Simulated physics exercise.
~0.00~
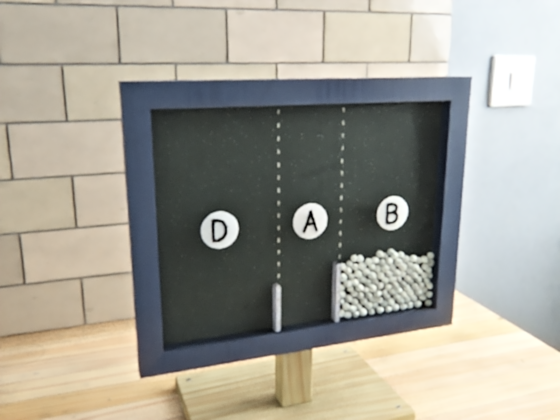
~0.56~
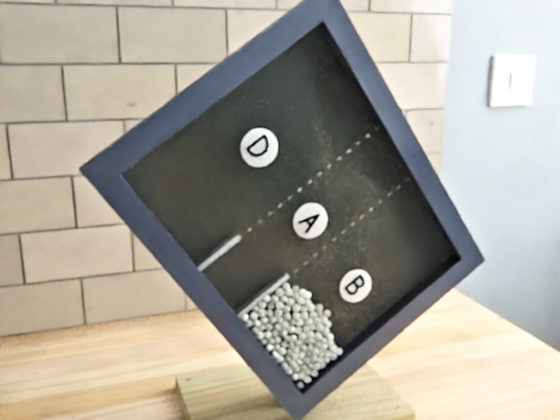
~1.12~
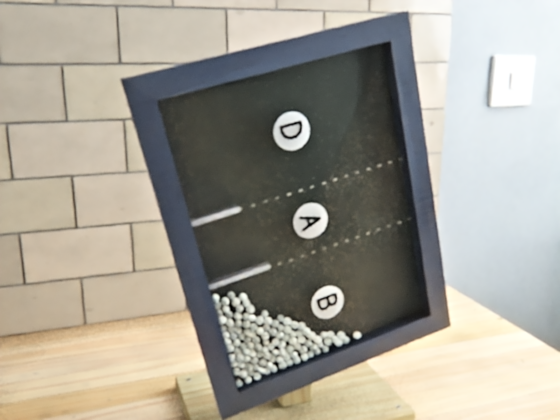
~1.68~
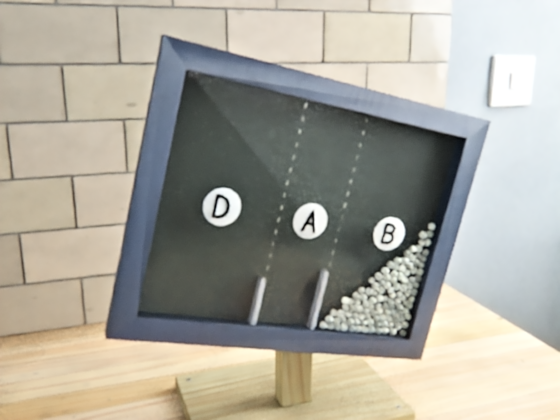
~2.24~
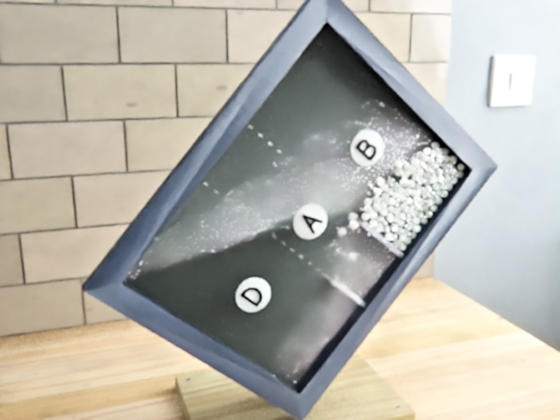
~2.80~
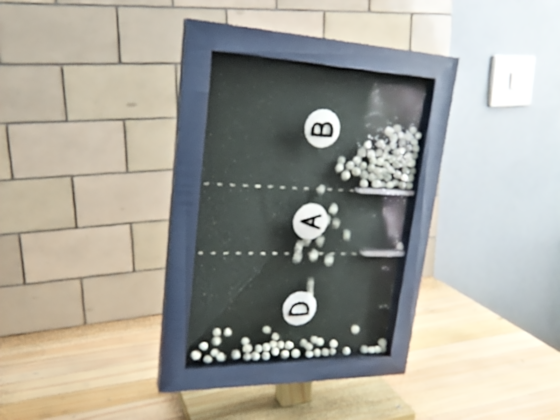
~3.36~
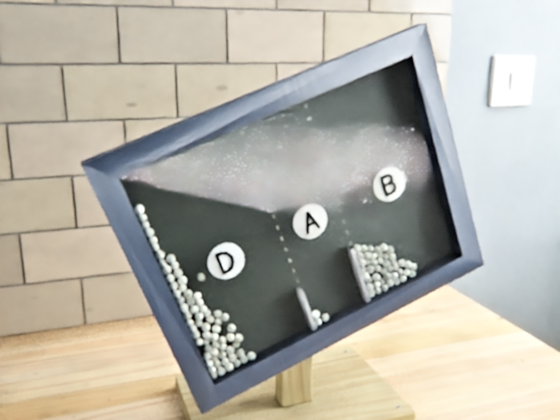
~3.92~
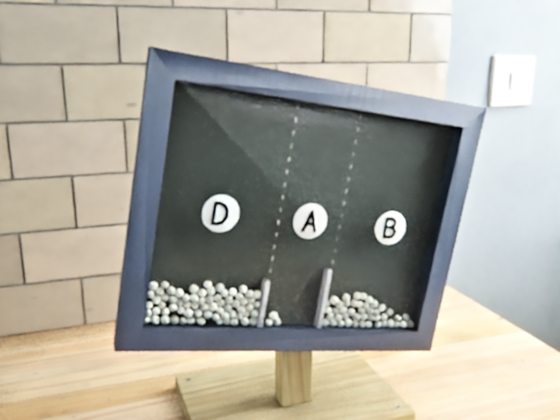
A dark blue framed box with a black face, lettered D, A and B from left to right, stands on a wooden base on a light wood counter, seen from the front before a beige tiled wall. Small whitish beads fill the lower right corner under B. The box turns clockwise onto its side, keeping the beads in B at the bottom. It swings back the other way, past level, until B is uppermost and many beads spill down through A into D. Finally it turns clockwise again and ends slightly tilted, with beads heaped under D, fewer under B and very few under A.
